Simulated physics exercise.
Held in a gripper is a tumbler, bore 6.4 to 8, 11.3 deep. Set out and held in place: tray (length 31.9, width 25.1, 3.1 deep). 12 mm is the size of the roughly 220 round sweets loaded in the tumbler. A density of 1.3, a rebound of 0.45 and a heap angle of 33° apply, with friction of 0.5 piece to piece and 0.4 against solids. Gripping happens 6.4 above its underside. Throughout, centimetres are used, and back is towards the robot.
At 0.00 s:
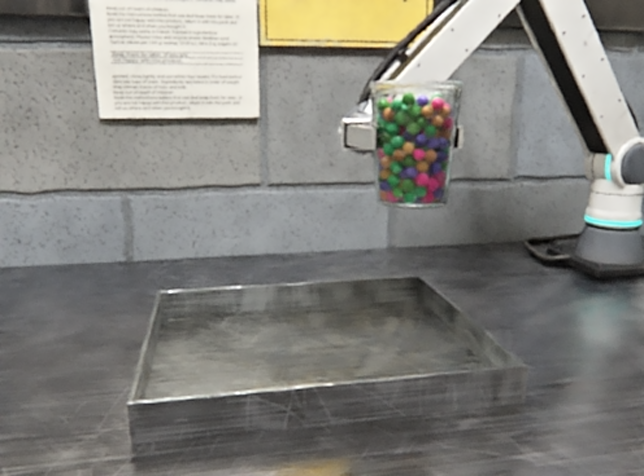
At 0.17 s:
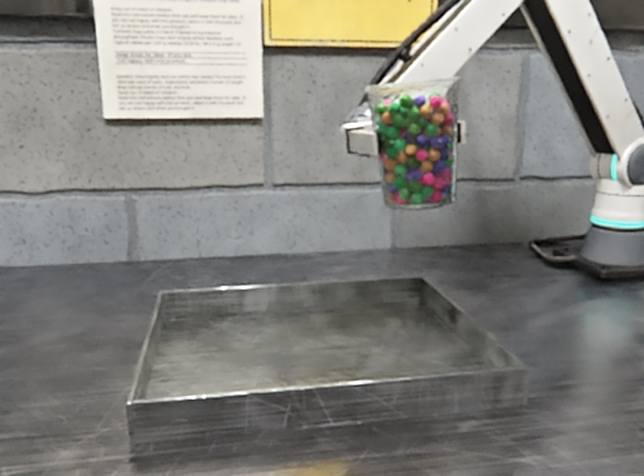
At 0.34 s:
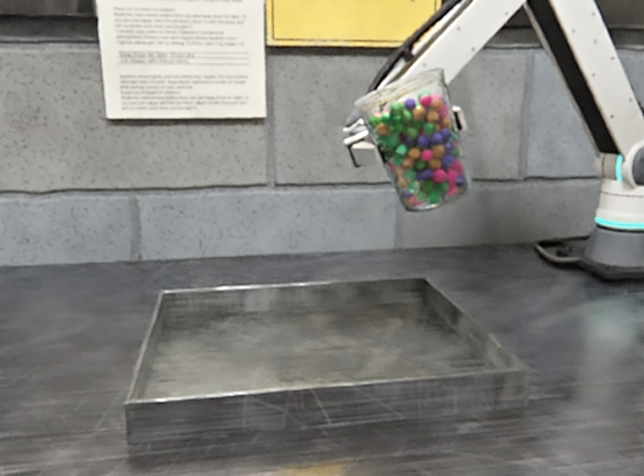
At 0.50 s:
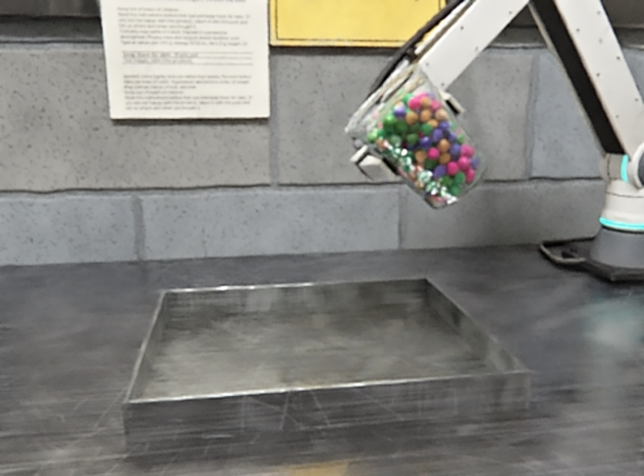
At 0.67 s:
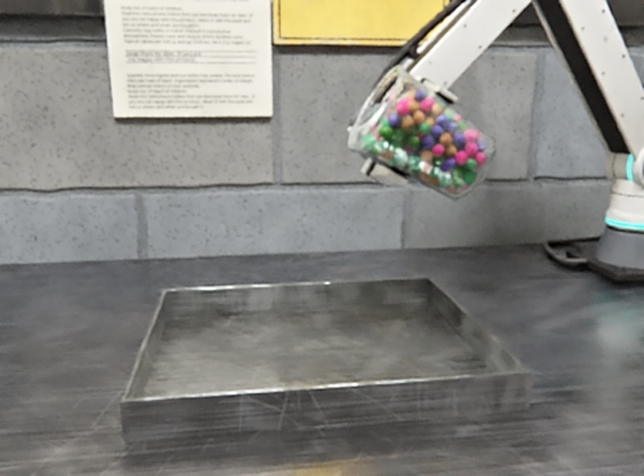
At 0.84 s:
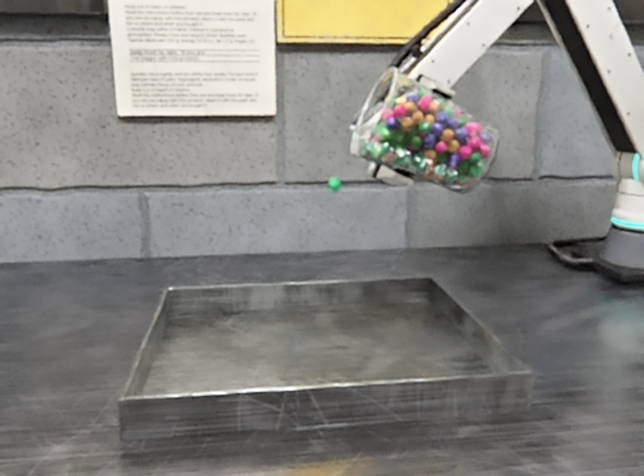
Above an empty metal tray on a dark tabletop, a robot arm holds a clear tumbler filled with colourful beads upright, then tilts it steadily to the left until a single green bead leaves the rim.
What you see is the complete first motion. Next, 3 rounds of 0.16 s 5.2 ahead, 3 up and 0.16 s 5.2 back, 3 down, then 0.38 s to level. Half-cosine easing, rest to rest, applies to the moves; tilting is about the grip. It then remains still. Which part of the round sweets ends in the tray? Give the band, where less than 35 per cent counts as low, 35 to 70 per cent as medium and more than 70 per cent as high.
Medium.
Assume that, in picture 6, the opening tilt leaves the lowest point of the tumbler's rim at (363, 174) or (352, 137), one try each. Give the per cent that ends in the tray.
First try about 95 per cent, second try about 35 per cent.
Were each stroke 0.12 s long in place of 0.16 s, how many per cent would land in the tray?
In that case around 80 per cent.
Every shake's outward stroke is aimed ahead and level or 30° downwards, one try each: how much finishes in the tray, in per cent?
It comes to around 40 per cent on the first try and around 25 per cent on the second.
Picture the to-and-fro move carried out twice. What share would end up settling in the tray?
50 %.
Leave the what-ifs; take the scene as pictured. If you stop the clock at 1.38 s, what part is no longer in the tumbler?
About 35 per cent by then.
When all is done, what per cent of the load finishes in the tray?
Estimate: Roughly 60 %.
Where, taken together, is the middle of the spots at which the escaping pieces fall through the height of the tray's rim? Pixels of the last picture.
Close to pixel (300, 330).
By 1.38 s, tilted 66° forward, highest piece 25 above the table; 148 in the tumbler, 73 in the tray, 1 in flight or on a rim.
By 1.91 s, tilted 53° forward, highest piece 22 above the table; 126 in the tray, 92 in the tumbler, 4 in flight or on a rim.
By 2.38 s, level, highest piece 23 above the table; 130 in the tray, 92 in the tumbler.
By 3.43 s, level, highest piece 23 above the table; 130 in the tray, 92 in the tumbler.
Final count, 130 in the tray, 92 in the tumbler. That is 59 % in the tray.
